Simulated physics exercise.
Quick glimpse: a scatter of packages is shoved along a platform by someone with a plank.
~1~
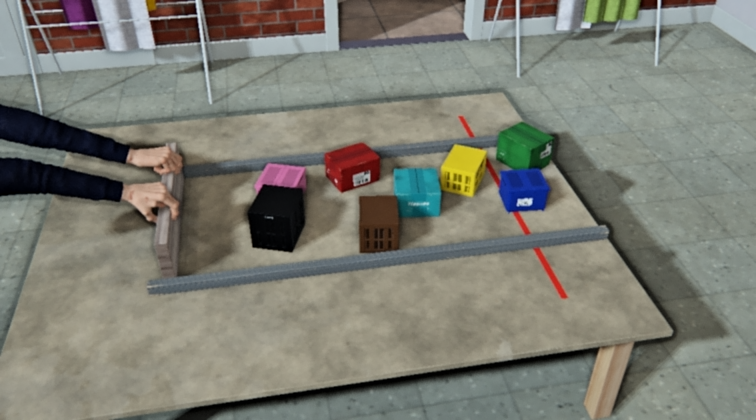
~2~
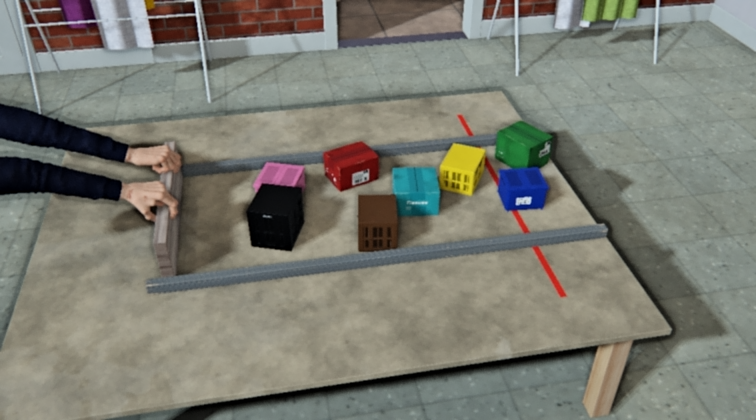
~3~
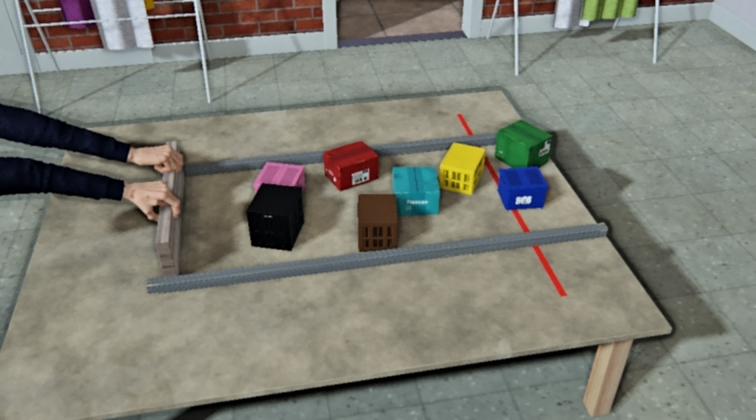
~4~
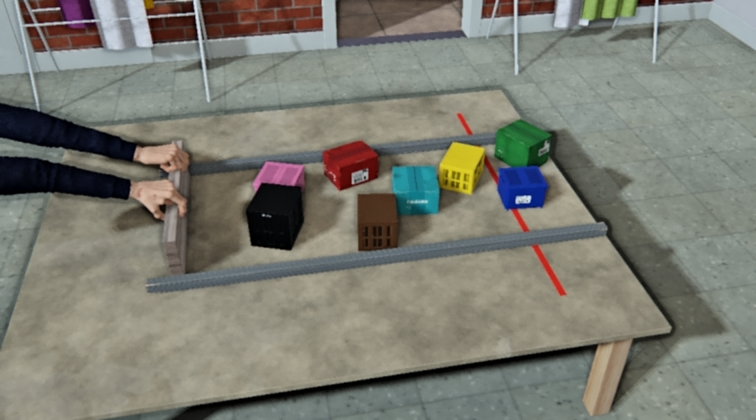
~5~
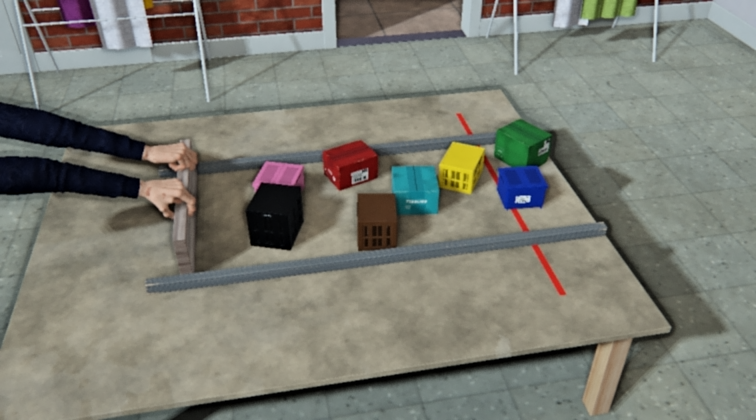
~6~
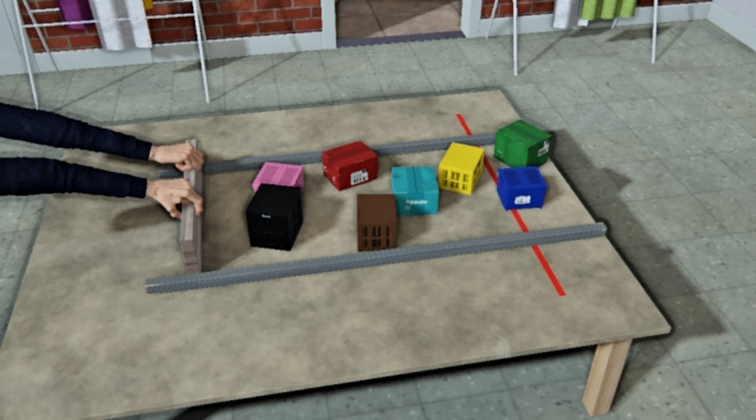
A wooden plank, gripped by two hands at the left of a table, barely moves at first, then slides slowly a short way right between two grey rails. The pink and black boxes nearest it stay put with space still between, and the other colourful boxes, scattered toward a red line, remain still.
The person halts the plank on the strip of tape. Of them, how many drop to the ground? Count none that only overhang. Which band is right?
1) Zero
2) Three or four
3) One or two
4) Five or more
Option 2: Three or four.
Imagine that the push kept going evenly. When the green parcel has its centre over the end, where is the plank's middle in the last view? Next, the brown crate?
The green parcel gives roughly (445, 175), the brown crate roughly (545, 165).
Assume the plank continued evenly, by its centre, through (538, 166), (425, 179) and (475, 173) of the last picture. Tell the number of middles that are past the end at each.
In order of the places given, that's 5, 0 and 3.
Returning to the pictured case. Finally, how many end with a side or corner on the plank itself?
The number is 3.
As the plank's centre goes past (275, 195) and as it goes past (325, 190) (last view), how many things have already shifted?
That gives 2 for the first and 4 for the second.
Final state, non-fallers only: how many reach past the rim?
So the number is 2.
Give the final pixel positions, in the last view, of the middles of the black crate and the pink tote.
One is at about (526, 178), the other at about (509, 158).
A little later, none off yet; green parcel at rest near (522, 146); blue tote at rest near (521, 189); yellow crate at rest near (461, 168).
Next, none off yet; green parcel at rest near (522, 146); blue tote at rest near (521, 189); yellow crate shifted a little near (470, 167).
Later still, none off yet; green parcel shifted about its own width near (548, 140); blue tote shifted about its own width near (553, 188); yellow crate shifted well along near (538, 165).
When it is over, the number that fall off is three or four; down, yellow crate, blue tote and green parcel.
